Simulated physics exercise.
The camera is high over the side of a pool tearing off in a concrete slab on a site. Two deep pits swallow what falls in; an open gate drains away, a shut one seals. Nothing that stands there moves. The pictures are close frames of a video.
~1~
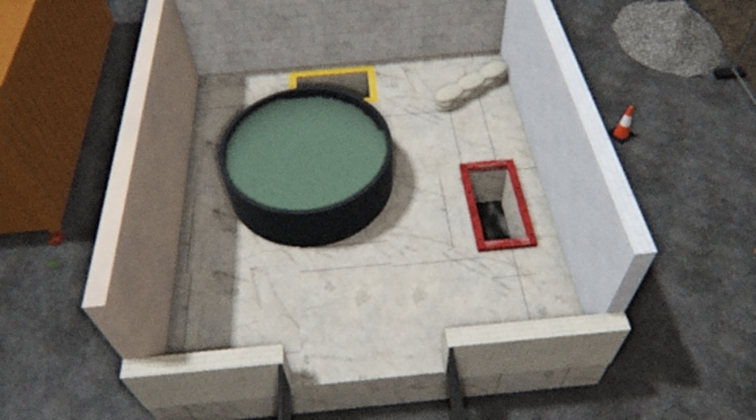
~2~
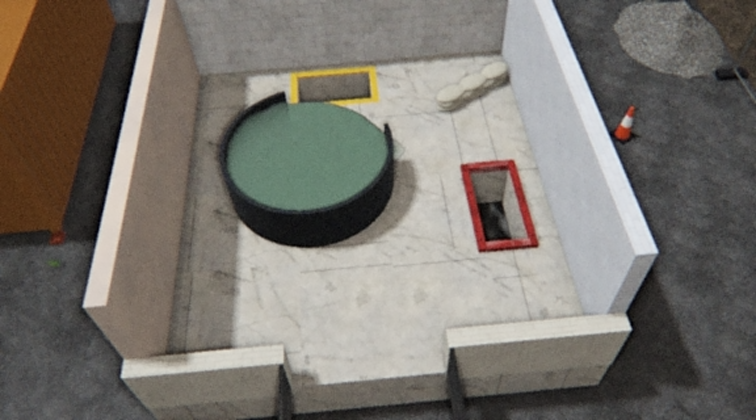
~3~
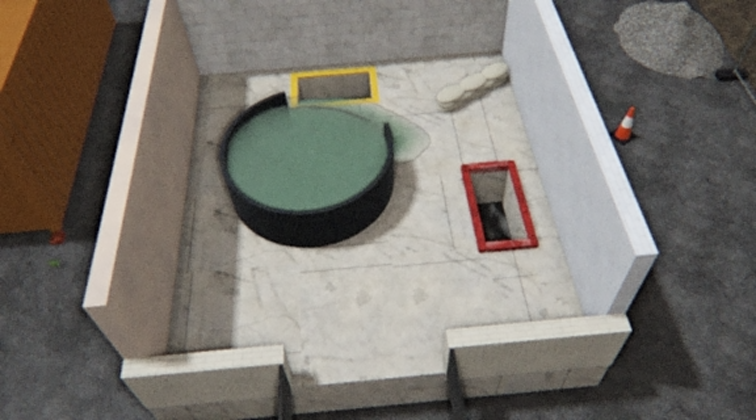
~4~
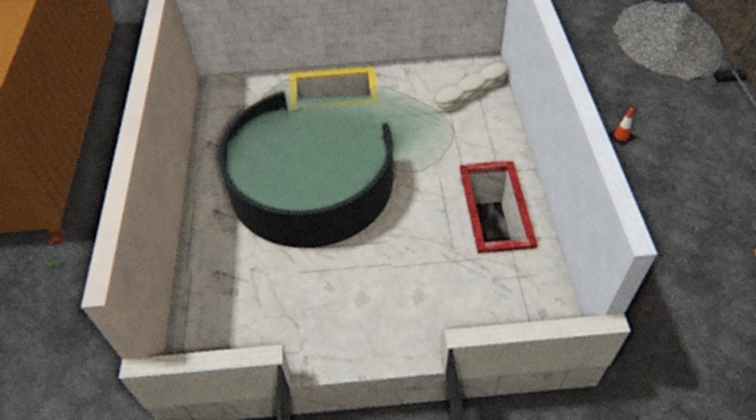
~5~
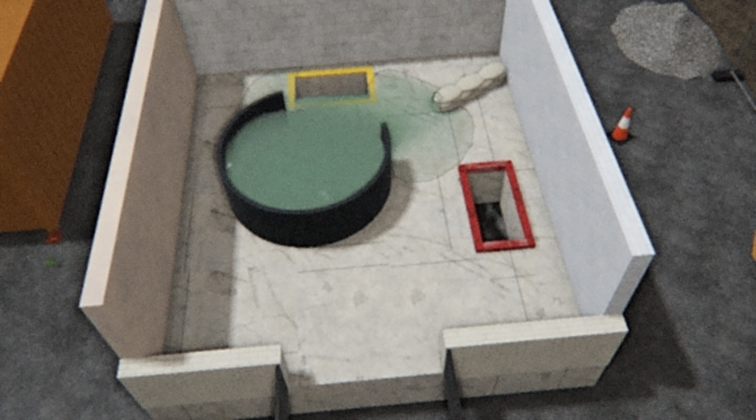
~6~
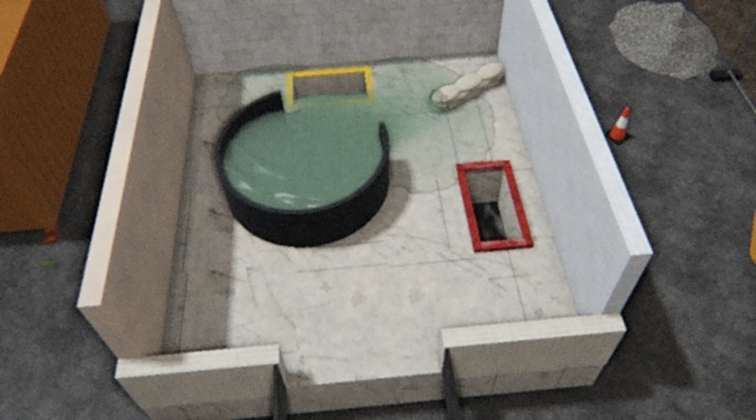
The footage shows a round, dark-walled pool of green water on a pale slab between yellow-framed and red-framed pits; its far side opens, and water pours through the gap, spreading across the slab toward the right.
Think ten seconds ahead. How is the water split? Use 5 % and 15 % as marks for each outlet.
In the end: The gate takes not even 5 %; the red pit takes not even 5 %; the yellow pit takes above 15 %.
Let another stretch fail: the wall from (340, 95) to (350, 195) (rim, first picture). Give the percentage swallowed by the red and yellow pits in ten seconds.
In per cent: Red 25, yellow 15.
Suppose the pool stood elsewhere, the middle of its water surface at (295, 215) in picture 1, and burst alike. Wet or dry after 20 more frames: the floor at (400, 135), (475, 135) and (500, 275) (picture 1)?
In turn: Awash, under water, not flooded.
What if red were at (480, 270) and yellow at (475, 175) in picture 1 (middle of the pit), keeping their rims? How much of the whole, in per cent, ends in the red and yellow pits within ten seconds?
Parts in a hundred: Red 0, yellow 25.
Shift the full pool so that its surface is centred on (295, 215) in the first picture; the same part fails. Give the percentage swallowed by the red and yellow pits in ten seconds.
In per cent: Red 4, yellow 50.
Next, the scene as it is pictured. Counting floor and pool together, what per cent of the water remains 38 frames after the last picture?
About 44 per cent.
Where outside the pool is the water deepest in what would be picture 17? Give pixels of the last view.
At about (498, 75).
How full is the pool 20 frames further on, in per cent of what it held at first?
Close to 26 %.
A moment on, water covers 30 % of the floor; the gate 0 %, the red pit 0 %, the yellow pit 16 %.
Next, water covers 35 % of the floor; the gate 0 %, the red pit 0 %, the yellow pit 26 %.
Then, water covers 45 % of the floor; the gate 0 %, the red pit 0 %, the yellow pit 37 %.
Later, water covers 70 % of the floor; the gate 0 %, the red pit 1 %, the yellow pit 54 %.
In the end, water covers 90 % of the floor; the gate 2 %, the red pit 1 %, the yellow pit 64 %.
